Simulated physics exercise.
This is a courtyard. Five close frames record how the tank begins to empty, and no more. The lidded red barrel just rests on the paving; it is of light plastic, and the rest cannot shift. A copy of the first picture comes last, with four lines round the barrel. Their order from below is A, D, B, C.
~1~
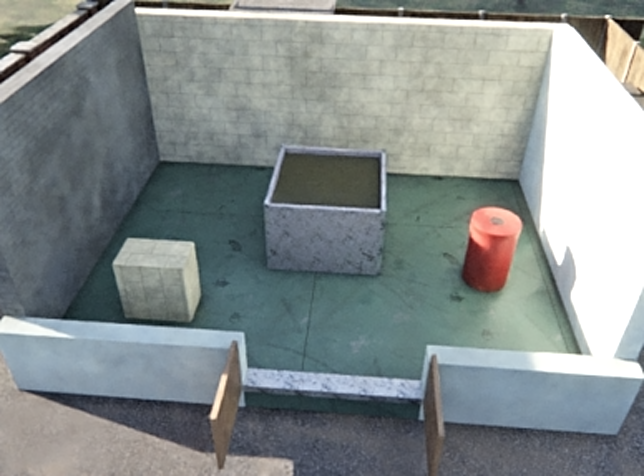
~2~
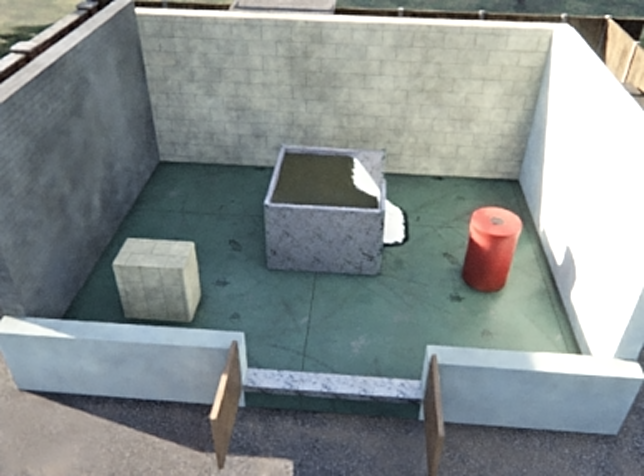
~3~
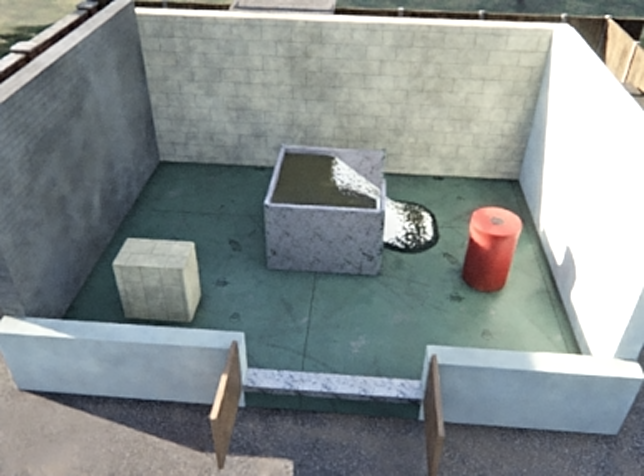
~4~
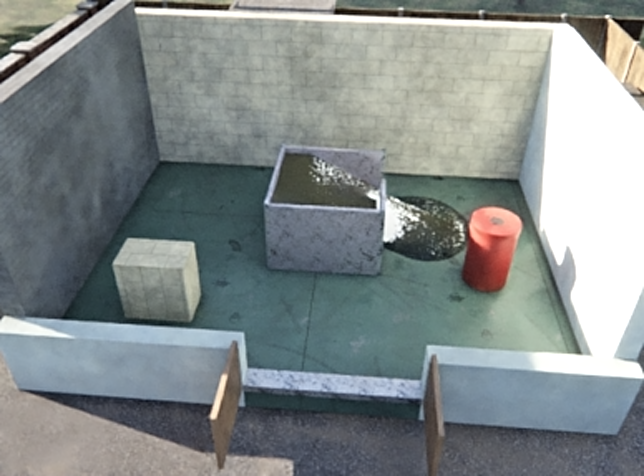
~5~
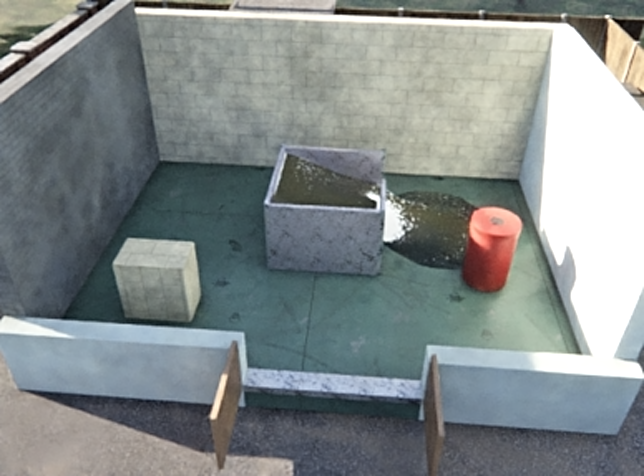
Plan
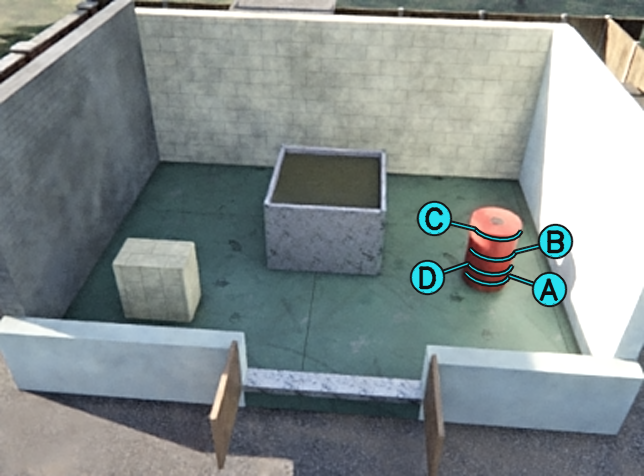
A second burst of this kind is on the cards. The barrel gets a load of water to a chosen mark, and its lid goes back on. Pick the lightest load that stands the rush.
I would pick line D.
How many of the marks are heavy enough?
Three of them.
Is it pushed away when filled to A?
Yes.
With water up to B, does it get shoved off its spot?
No, not at all.
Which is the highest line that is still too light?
Here it is line A.
On the marked copy, A at (489, 284); B at (495, 260); C at (500, 239); D at (491, 274); from the bottom up A, D, B, C.
With A, it is pushed about its own width away.
With B, it does not move.
With C, it does not move.
With D, it does not move.
